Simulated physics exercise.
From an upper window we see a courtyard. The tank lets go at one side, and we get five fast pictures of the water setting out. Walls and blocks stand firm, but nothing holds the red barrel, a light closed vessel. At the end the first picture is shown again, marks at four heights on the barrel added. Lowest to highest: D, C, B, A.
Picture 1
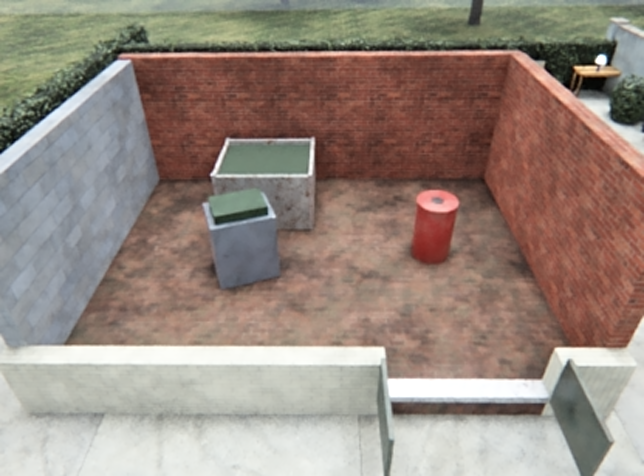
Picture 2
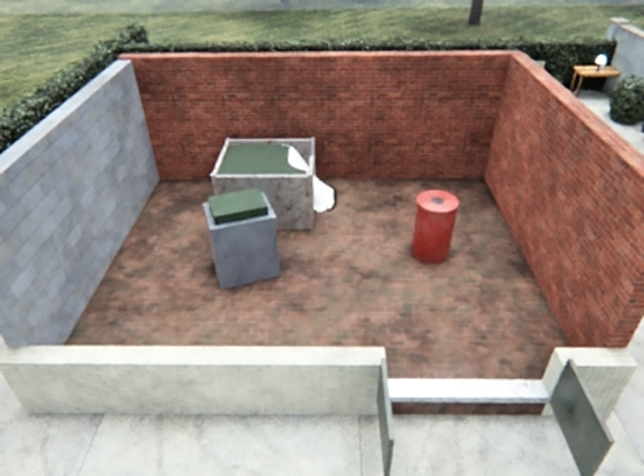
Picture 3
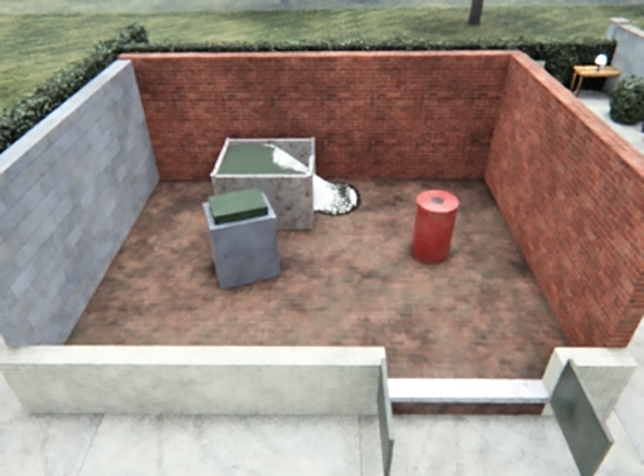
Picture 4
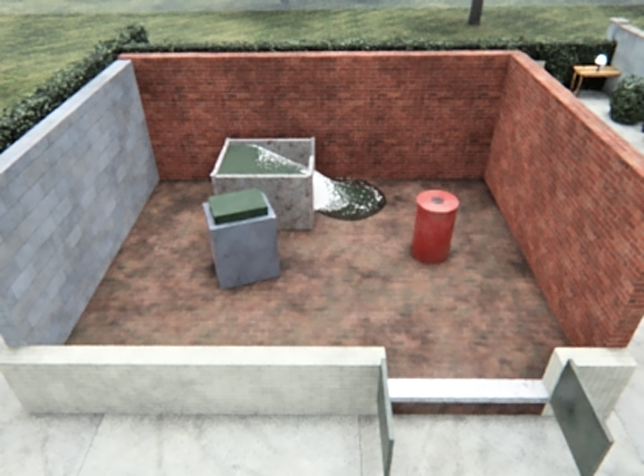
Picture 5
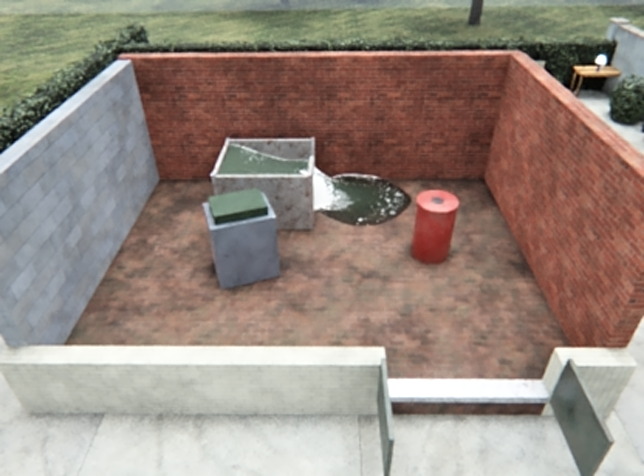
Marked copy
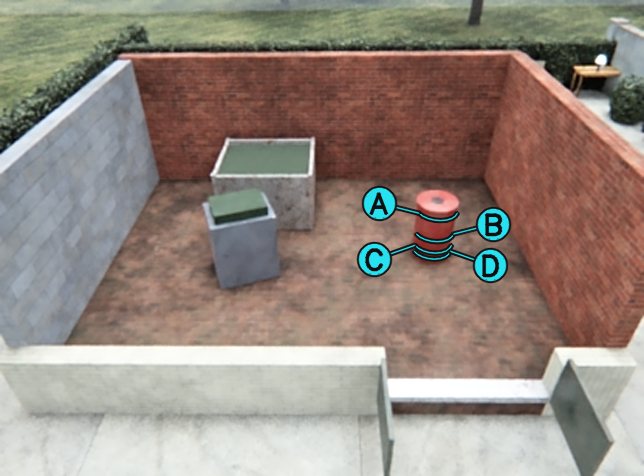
Water pours from the right side of a pale, open-topped tank near the back of a walled courtyard, seen from a high window. A grey box with a green top stands in front of the tank, a red barrel to the right, between brick walls and a grey left wall, with an open gate at lower right. The dark, foam-flecked puddle spreads rightward across the paving towards the barrel, while the view stays still.
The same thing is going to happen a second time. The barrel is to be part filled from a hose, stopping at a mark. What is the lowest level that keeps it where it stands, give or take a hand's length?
That is level D.
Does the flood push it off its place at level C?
No, not at all.
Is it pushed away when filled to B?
No, that is safe.
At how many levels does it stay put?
All of them.
In cyan, A at (440, 220); B at (437, 241); C at (435, 253); D at (434, 259); from the bottom up D, C, B, A.
With A, it does not move.
With B, it does not move.
With C, it does not move.
With D, it does not move.
